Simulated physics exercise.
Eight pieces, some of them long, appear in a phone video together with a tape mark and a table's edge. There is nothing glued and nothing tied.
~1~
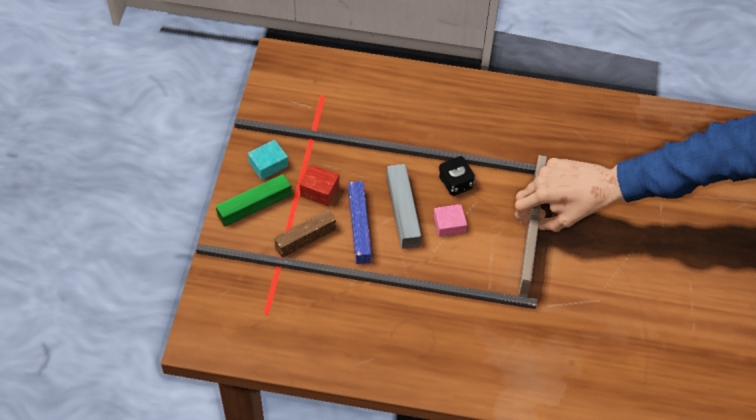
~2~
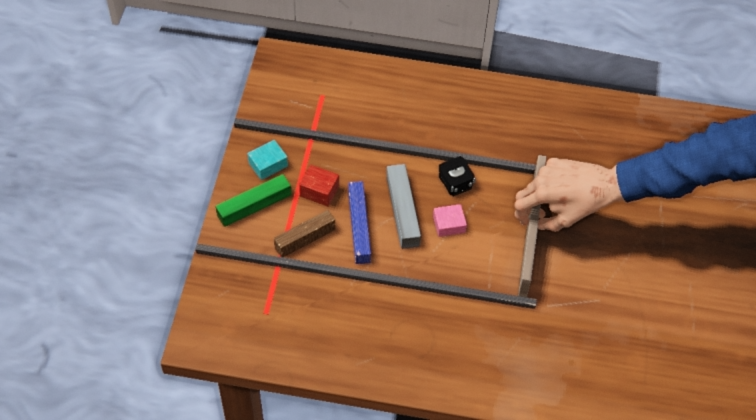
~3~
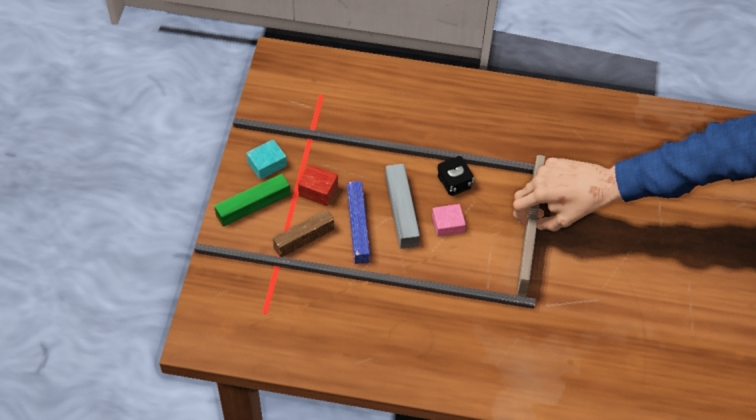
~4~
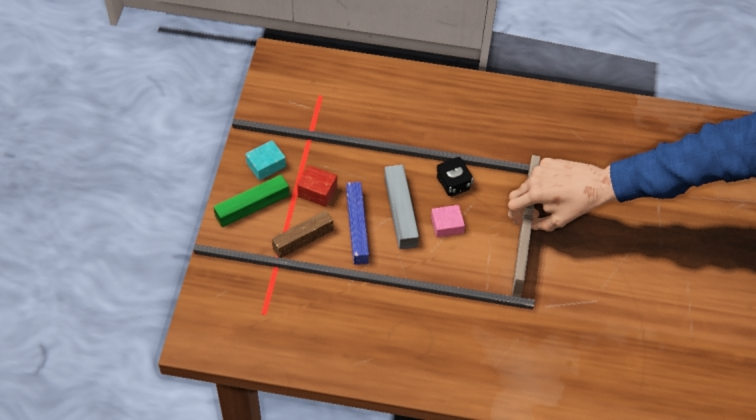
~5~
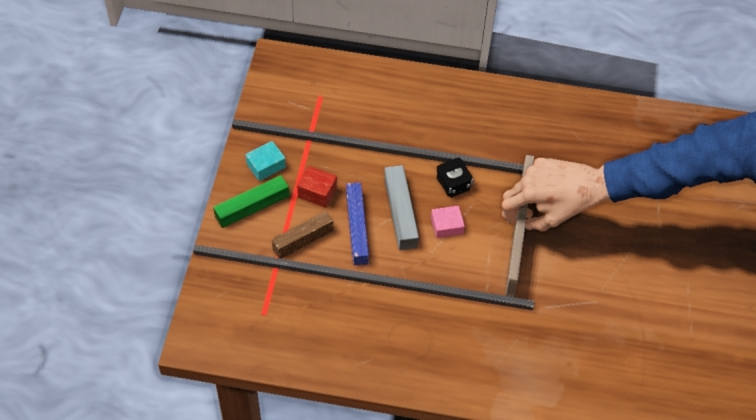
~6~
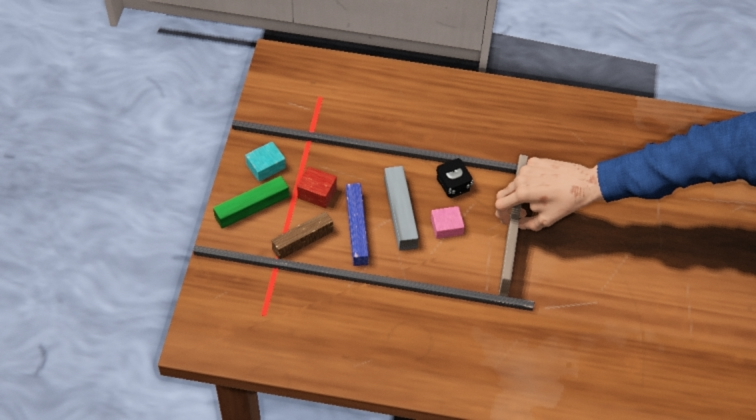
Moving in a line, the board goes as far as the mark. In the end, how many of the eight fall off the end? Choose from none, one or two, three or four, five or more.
Final count: One or two.
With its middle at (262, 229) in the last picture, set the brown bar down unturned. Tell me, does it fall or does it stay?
If so, it stays where it is.
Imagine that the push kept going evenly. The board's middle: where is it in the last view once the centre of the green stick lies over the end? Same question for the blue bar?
Roughly (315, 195); roughly (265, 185).
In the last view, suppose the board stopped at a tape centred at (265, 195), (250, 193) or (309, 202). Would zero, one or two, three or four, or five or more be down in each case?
Taking the three tapes one at a time, the answers are 3 or 4, then at least five, then just one or two.
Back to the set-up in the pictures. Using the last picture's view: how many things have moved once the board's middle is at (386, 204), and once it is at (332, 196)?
At that stage 6; at the next, 8.
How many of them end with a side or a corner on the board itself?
2 in contact.
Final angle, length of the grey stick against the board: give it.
Misalignment: Close to 0°.
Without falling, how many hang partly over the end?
Expected count: 1.
A little later, none off yet; green stick at rest near (252, 202); turquoise block at rest near (266, 161); brown bar at rest near (303, 236).
Next, none off yet; green stick at rest near (252, 202); turquoise block at rest near (266, 161); brown bar shifted a little near (288, 233).
Later still, none off yet; green stick shifted a little near (217, 196); turquoise block shifted a little near (258, 152); brown bar shifted about its own width near (249, 224).
When it is over, the number that fall off is one or two; down, green stick.
